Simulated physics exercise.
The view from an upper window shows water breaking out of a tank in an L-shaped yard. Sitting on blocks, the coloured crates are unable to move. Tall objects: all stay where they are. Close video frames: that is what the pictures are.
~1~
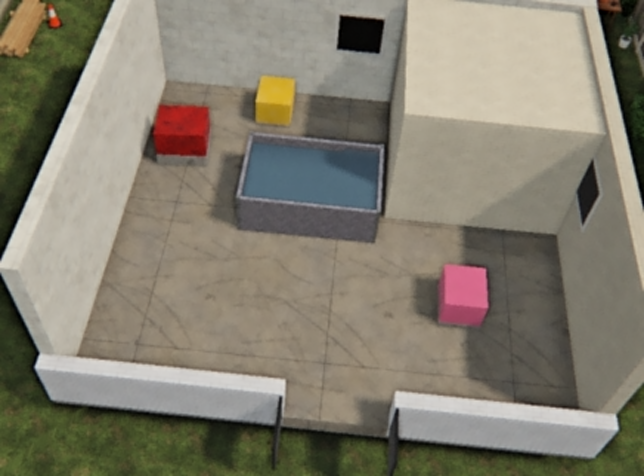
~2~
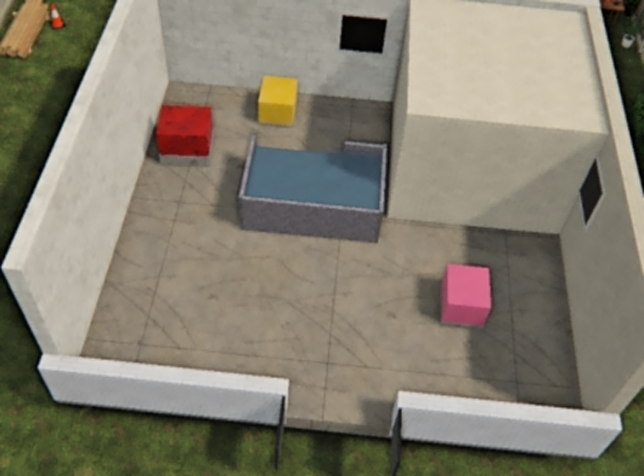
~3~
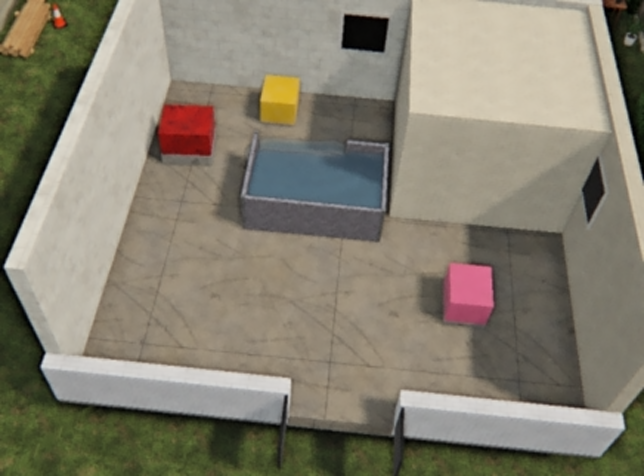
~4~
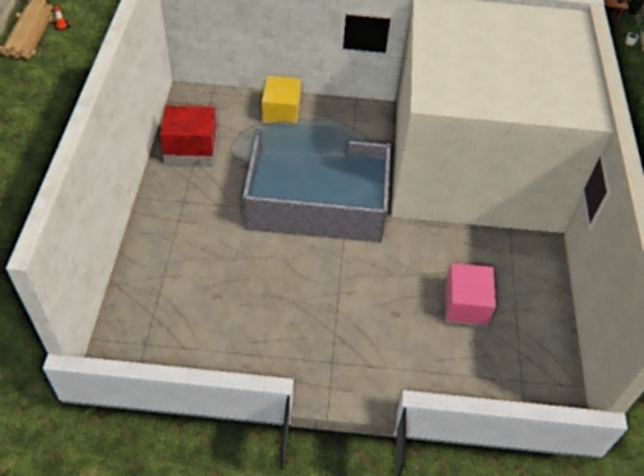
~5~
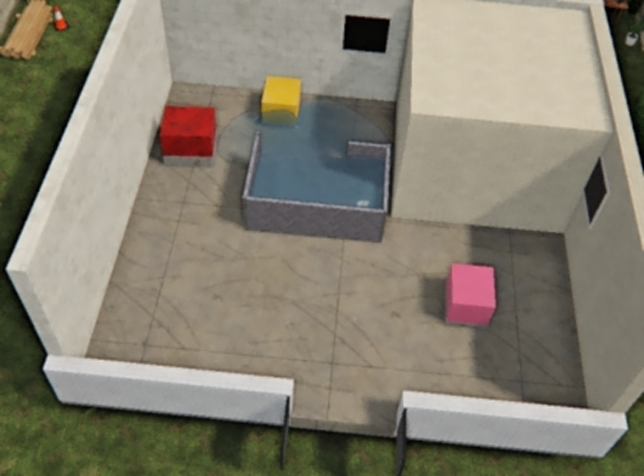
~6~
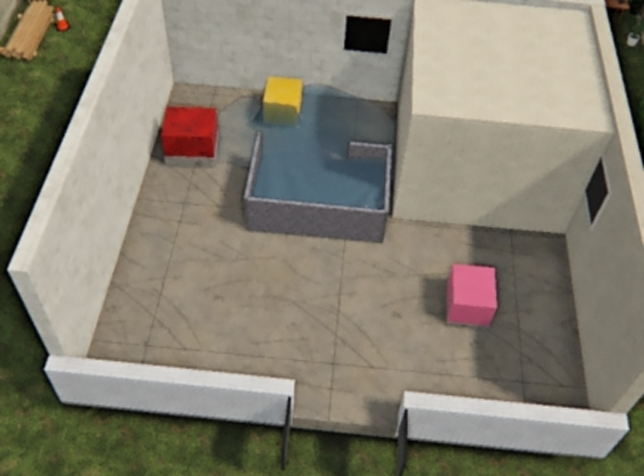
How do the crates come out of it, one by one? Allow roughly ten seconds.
At the end, the red crate will have water on it. The pink crate will have no water on it. The yellow crate will have water on it.
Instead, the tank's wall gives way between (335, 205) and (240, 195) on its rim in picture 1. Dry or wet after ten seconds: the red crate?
I'd bet red crate stays clear.
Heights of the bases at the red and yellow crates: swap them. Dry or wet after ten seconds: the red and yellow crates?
One by one: Red crate is soaked, yellow crate is soaked.
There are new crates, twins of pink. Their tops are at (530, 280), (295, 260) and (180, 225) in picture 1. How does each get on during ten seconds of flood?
Taken as listed, number one never gets reached, number two never gets reached and number three does get flooded.
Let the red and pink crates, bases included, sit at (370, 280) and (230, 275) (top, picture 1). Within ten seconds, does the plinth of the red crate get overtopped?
The red crate simply stays high and dry.
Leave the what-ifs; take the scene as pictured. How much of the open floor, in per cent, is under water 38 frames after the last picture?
About 55 %.
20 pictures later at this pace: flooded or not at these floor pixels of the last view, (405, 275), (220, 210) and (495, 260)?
Going through them one by one, the first is waterlogged, the second waterlogged and the third spared.
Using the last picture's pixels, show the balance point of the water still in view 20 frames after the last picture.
Centre of mass: Roughly (286, 154).
A moment on, water covers 20 % of the floor; the red crate water round its plinth, the pink crate not reached, the yellow crate water round its plinth.
Next, water covers 25 % of the floor; the red crate water round its plinth, the pink crate not reached, the yellow crate water round its plinth.
Then, water covers 35 % of the floor; the red crate water round its plinth, the pink crate not reached, the yellow crate water round its plinth.
Later, water covers 55 % of the floor; the red crate water round its plinth, the pink crate water round its plinth, the yellow crate water round its plinth.
In the end, water covers 70 % of the floor; the red crate was topped, the pink crate stayed above the water, the yellow crate was topped.
